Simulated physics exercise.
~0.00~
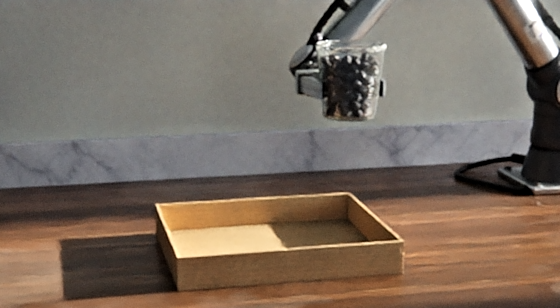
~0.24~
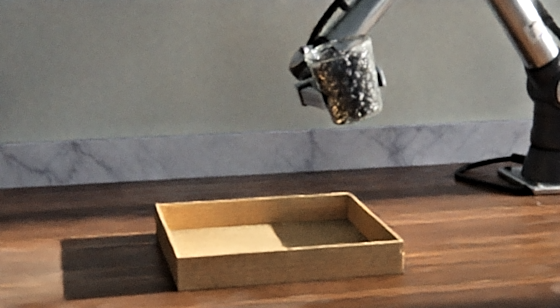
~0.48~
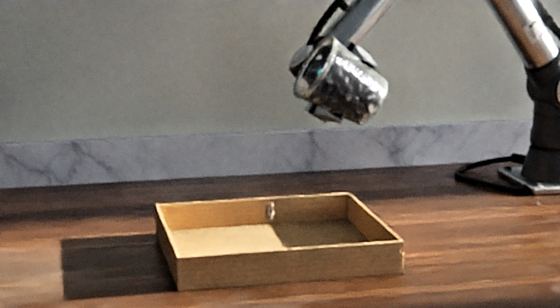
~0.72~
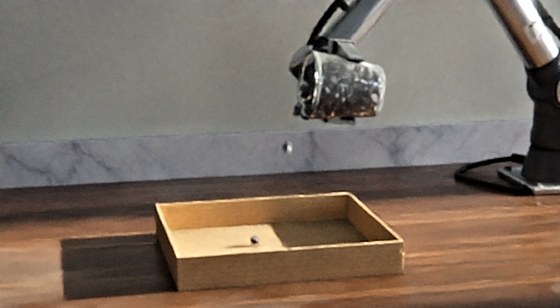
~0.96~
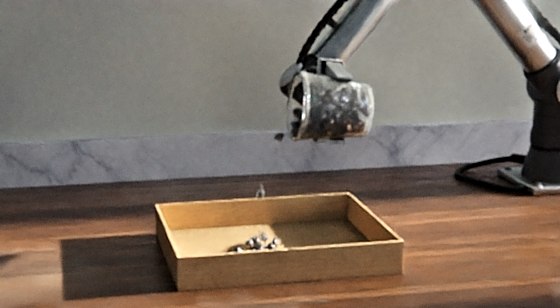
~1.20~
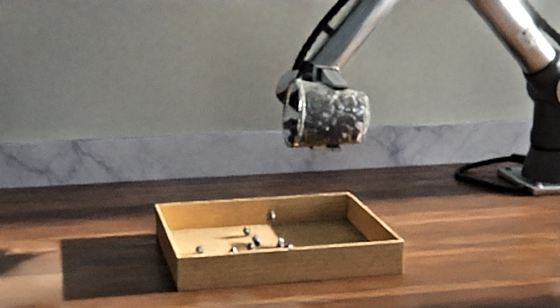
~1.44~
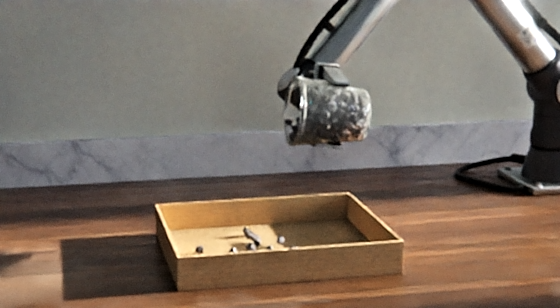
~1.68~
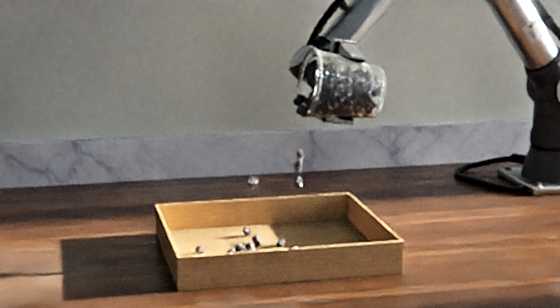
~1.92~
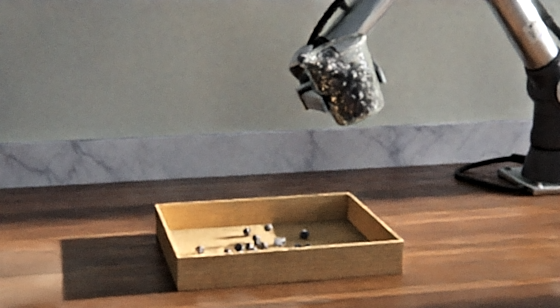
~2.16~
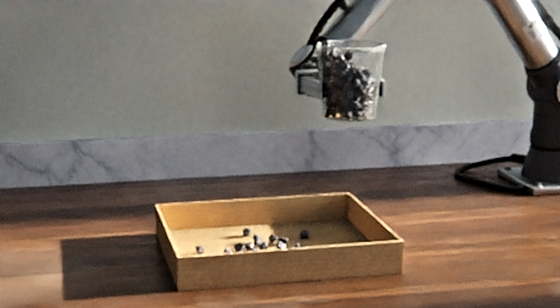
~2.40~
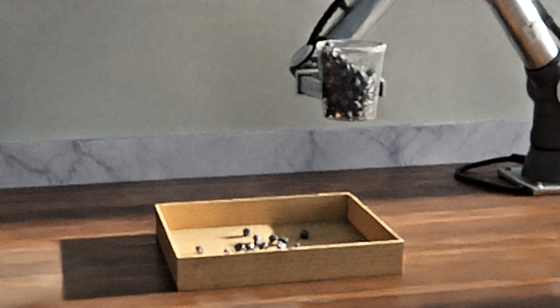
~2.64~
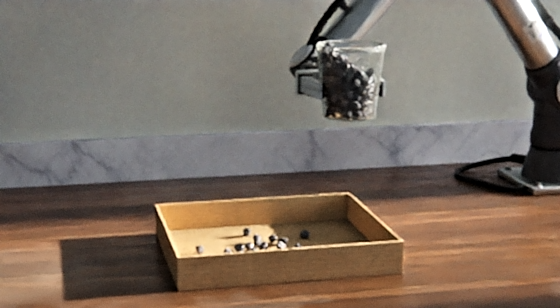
A clear cup filled with small dark pebbles hangs in the grip of a silvery robot arm at the upper right, seen from a still viewpoint facing a wooden table. Below it sits a shallow, light wooden tray, with a marble strip and a plain grey wall behind. The arm tips the cup over to the left until it lies on its side, and a few pebbles drop and scatter in the tray. The cup dips slightly, rises again as more fall, then swings back upright. It ends still mostly full, with a small scattering of pebbles resting in the tray.
